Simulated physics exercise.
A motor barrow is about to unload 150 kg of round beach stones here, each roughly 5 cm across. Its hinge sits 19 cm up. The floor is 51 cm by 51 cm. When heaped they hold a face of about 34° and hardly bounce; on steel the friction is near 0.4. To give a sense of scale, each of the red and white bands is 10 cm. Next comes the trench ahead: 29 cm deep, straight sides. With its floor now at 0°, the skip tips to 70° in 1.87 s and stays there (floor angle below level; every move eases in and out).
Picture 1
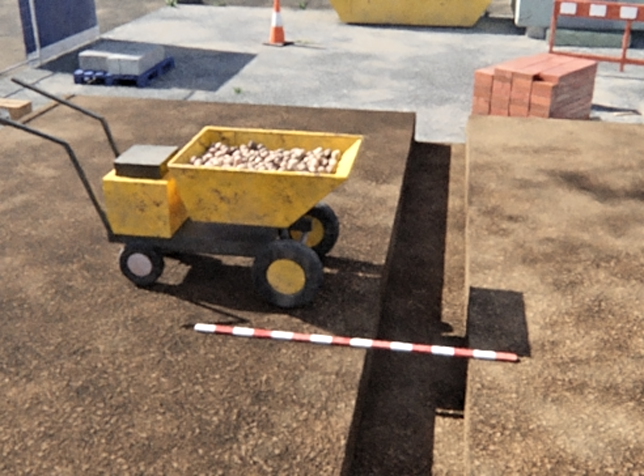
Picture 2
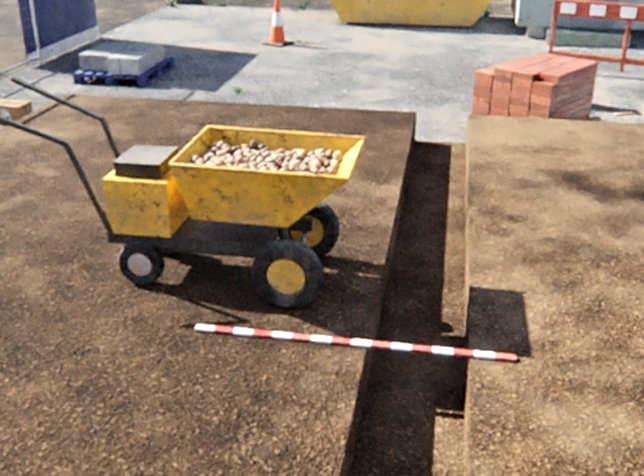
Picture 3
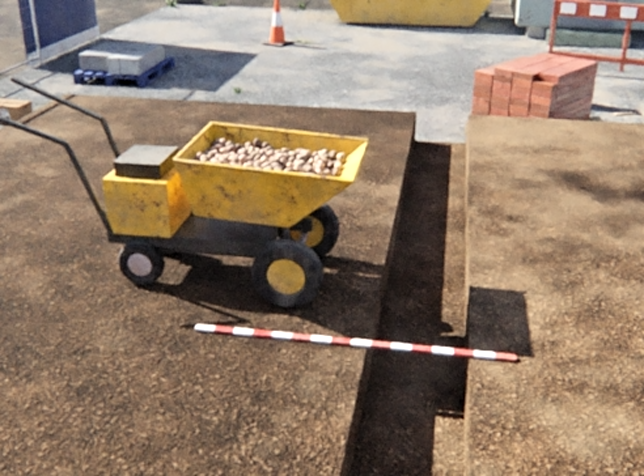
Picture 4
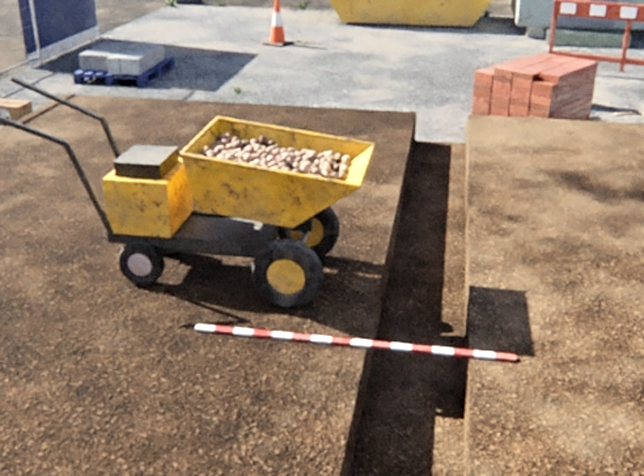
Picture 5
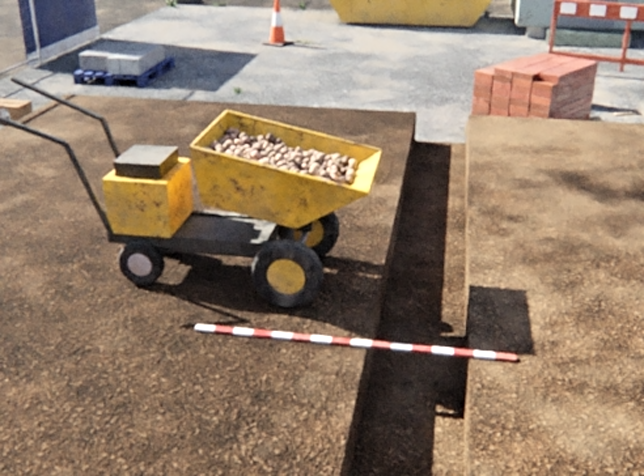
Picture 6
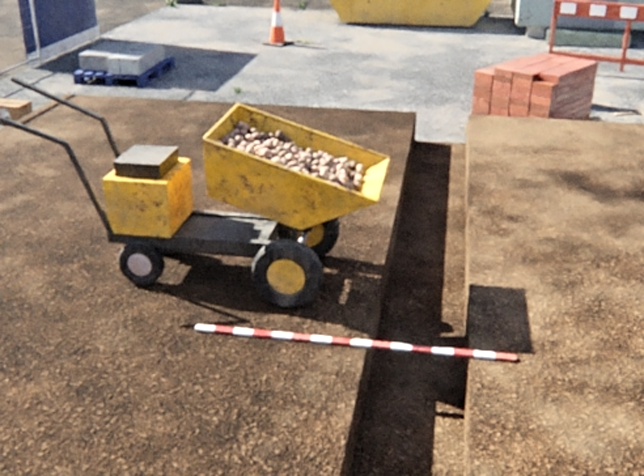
On a building site, a yellow motor barrow's skip full of round stones tilting forward to the right beside a narrow trench.
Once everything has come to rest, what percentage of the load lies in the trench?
95 %.
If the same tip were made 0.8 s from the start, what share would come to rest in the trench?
I'd put it at some 85 in a hundred.
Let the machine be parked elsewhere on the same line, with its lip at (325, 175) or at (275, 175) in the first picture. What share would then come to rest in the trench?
First place: Near 100%; second place: Near 75%.
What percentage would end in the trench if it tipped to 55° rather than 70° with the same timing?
Then about 85 per cent.
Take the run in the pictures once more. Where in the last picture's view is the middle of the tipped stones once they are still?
Their centre sits close to (435, 325).
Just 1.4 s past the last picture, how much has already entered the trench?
About 70%.
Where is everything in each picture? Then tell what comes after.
In the first picture, the skip is at 0°, its lip at (347, 178); the top of the load is at (269, 155).
In the second picture, the skip is at 1°, its lip at (348, 179); the top of the load is at (271, 155).
In the third picture, the skip is at 3°, its lip at (353, 182); the top of the load is at (244, 151).
In the fourth picture, lip at (360, 186), floor tilted 7°, highest stones at (239, 145).
In the fifth picture, lip at (368, 193), floor tilted 11°, highest stones at (238, 139).
In the sixth picture, the skip is at 17°, its lip at (377, 202); the top of the load is at (245, 132).
Then, 0.8 s after the last picture the floor is at 59°, 97 % in the skip, 3 % in the trench; the foremost stones are at (436, 268).
Then, 1.4 s after the last picture the floor is at 70°, 25 % in the skip, 71 % in the trench, 3 % past the trench; the foremost stones are at (529, 307).
Then, 1.7 s after the last picture the floor is at 70°, 4 % in the skip, 91 % in the trench, 5 % past the trench; the foremost stones are at (562, 309).
Then, 3.7 s after the last picture the floor is at 70°, 0 % in the skip, 95 % in the trench, 5 % past the trench; the foremost stones are at (573, 313).
